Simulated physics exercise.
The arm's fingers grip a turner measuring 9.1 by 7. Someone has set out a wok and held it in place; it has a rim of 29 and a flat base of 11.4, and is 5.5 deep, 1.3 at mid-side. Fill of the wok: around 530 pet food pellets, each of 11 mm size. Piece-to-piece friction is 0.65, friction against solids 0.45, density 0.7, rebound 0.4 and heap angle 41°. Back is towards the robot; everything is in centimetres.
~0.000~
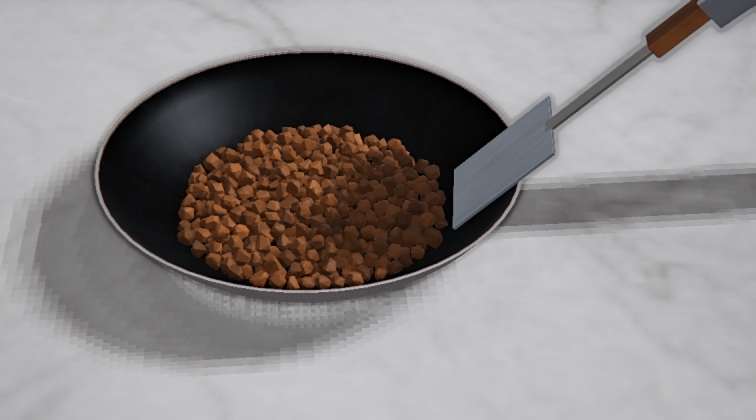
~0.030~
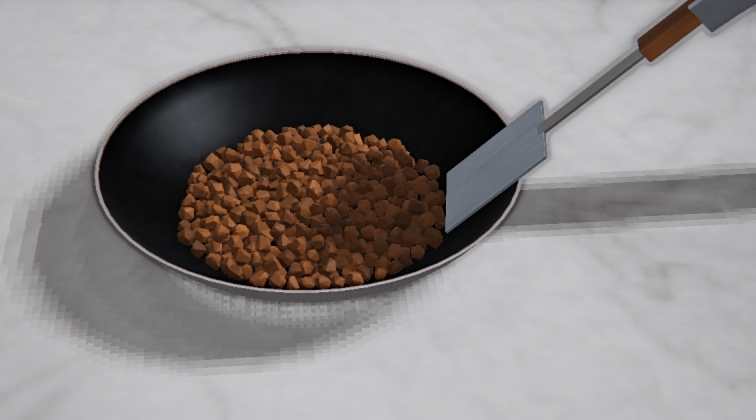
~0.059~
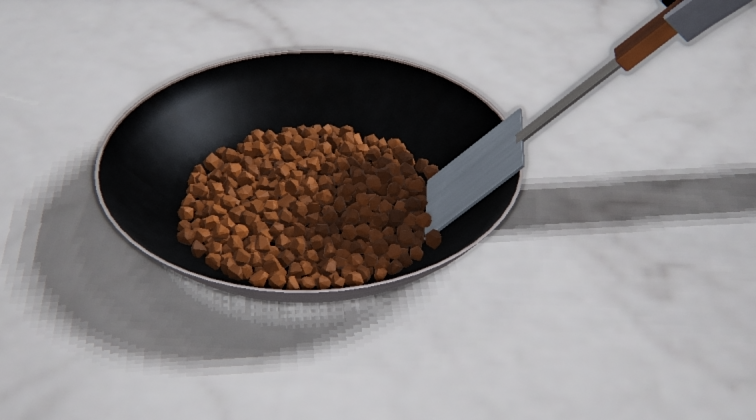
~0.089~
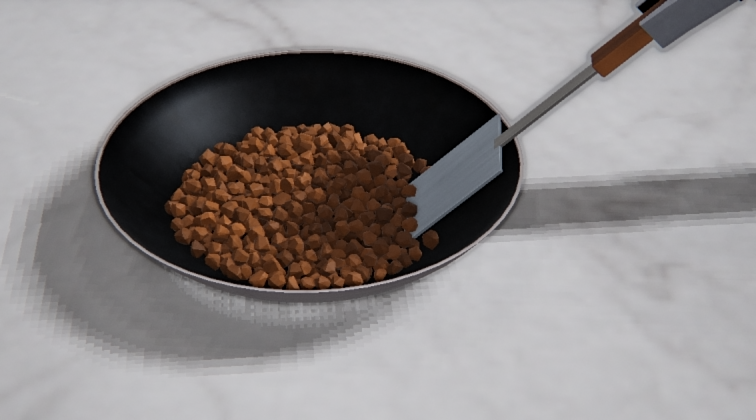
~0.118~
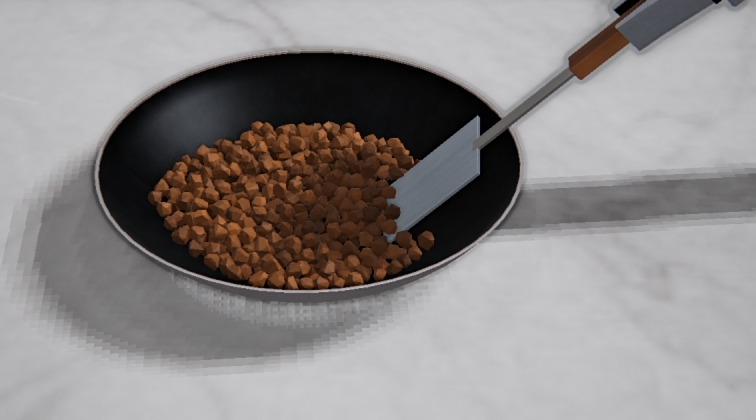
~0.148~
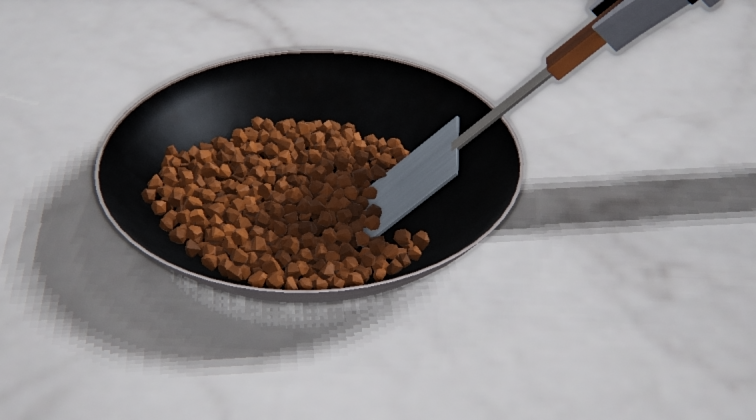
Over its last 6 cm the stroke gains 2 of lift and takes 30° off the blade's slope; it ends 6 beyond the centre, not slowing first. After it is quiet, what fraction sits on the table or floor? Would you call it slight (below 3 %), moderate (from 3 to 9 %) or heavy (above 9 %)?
I would call it slight.
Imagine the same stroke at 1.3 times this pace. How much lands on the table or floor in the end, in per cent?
Around 0 percent would finish on the table or floor.
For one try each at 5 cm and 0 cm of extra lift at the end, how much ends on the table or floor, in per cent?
Close to 0 and 0 percent respectively.
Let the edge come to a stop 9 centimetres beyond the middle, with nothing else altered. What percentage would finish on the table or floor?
Then around 5 per cent.
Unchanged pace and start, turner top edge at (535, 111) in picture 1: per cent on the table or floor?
About 0 per cent.
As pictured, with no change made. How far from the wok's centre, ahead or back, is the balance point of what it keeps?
I'd put it at roughly 4.5 cm toward the front.
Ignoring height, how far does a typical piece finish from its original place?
Somewhere near 5 centimetres, I reckon.
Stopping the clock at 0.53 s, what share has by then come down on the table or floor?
Close to 0 per cent of the load.
By 0.22 s, sloping 45°, highest piece 5 above the table; 532 in the wok.
By 0.29 s, sloping 30°, highest piece 6 above the table; 532 in the wok.
By 0.53 s, sloping 16°, highest piece 6 above the table; 532 in the wok.
By 1.58 s, sloping 16°, highest piece 6 above the table; 532 in the wok.
Final count, 532 in the wok. That is 0 % on the table or floor.
